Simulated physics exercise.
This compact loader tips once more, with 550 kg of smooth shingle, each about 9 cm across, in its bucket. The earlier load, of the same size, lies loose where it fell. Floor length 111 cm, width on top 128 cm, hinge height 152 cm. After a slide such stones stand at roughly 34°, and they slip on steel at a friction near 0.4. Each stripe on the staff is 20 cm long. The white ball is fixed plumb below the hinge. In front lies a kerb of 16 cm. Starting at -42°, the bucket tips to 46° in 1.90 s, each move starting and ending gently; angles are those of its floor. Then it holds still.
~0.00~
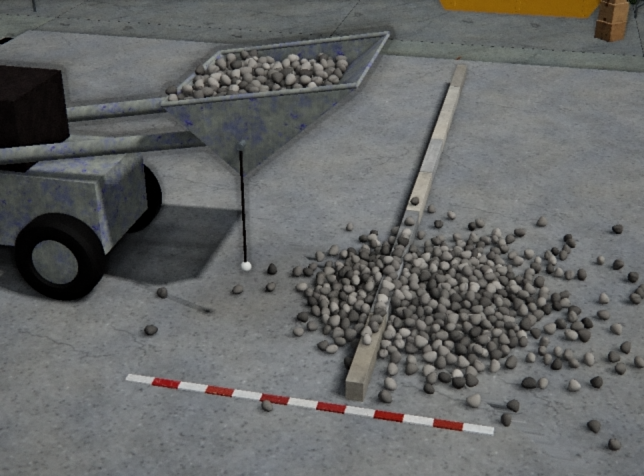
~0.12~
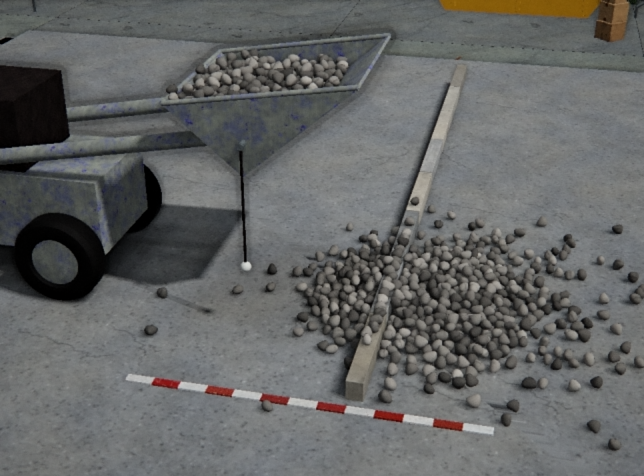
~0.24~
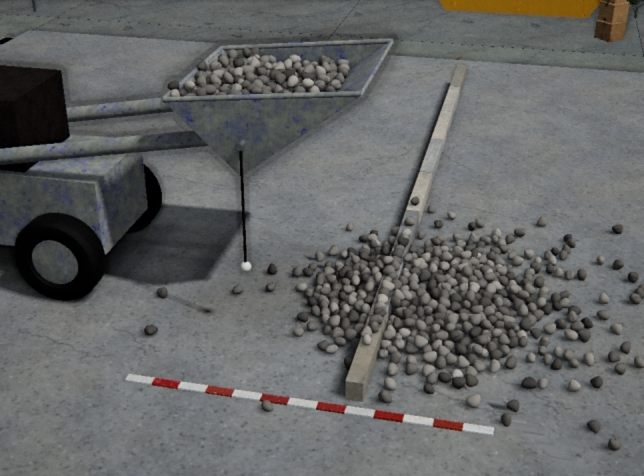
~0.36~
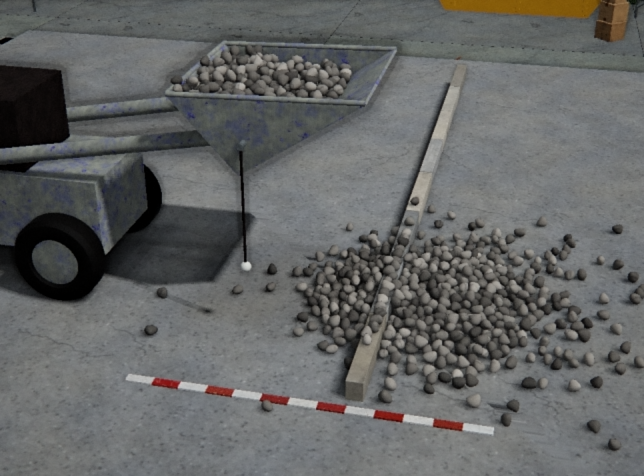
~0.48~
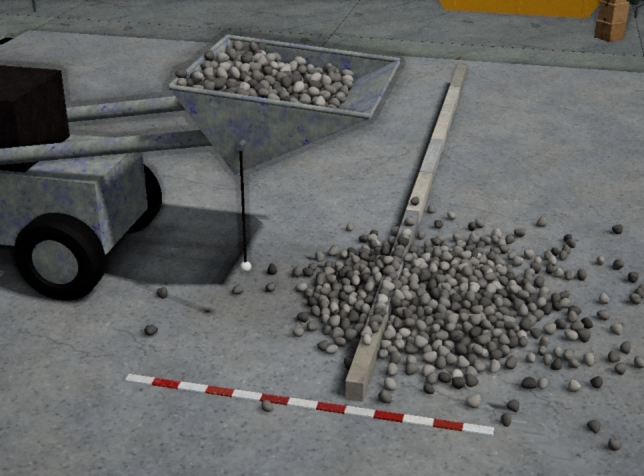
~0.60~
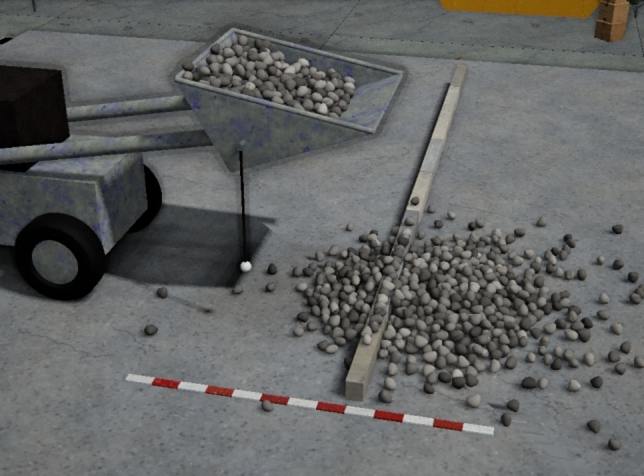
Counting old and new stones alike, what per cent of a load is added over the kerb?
Close to 53 parts in a hundred.
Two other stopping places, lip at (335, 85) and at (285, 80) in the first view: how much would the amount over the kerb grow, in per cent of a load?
First some 35, then 5 per cent.
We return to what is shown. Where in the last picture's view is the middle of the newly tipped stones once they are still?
Near (401, 282).
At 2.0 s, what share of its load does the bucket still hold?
About 15 per cent.
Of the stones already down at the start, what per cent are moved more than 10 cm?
Roughly 20 per cent of them.
After 1.4 s the floor is at 32°; in per cent of one load, 98 in the bucket, 29 on this side of the kerb, 73 over the kerb; the foremost stones are past the picture's edge.
After 2.0 s the floor is at 46°; in per cent of one load, 15 in the bucket, 83 on this side of the kerb, 102 over the kerb; the foremost stones are past the picture's edge.
After 2.3 s the floor is at 46°; in per cent of one load, 0 in the bucket, 78 on this side of the kerb, 122 over the kerb; the foremost stones are past the picture's edge.
After 5.1 s the floor is at 46°; in per cent of one load, 0 in the bucket, 75 on this side of the kerb, 125 over the kerb; the foremost stones are past the picture's edge. Net gain over the kerb, 53.
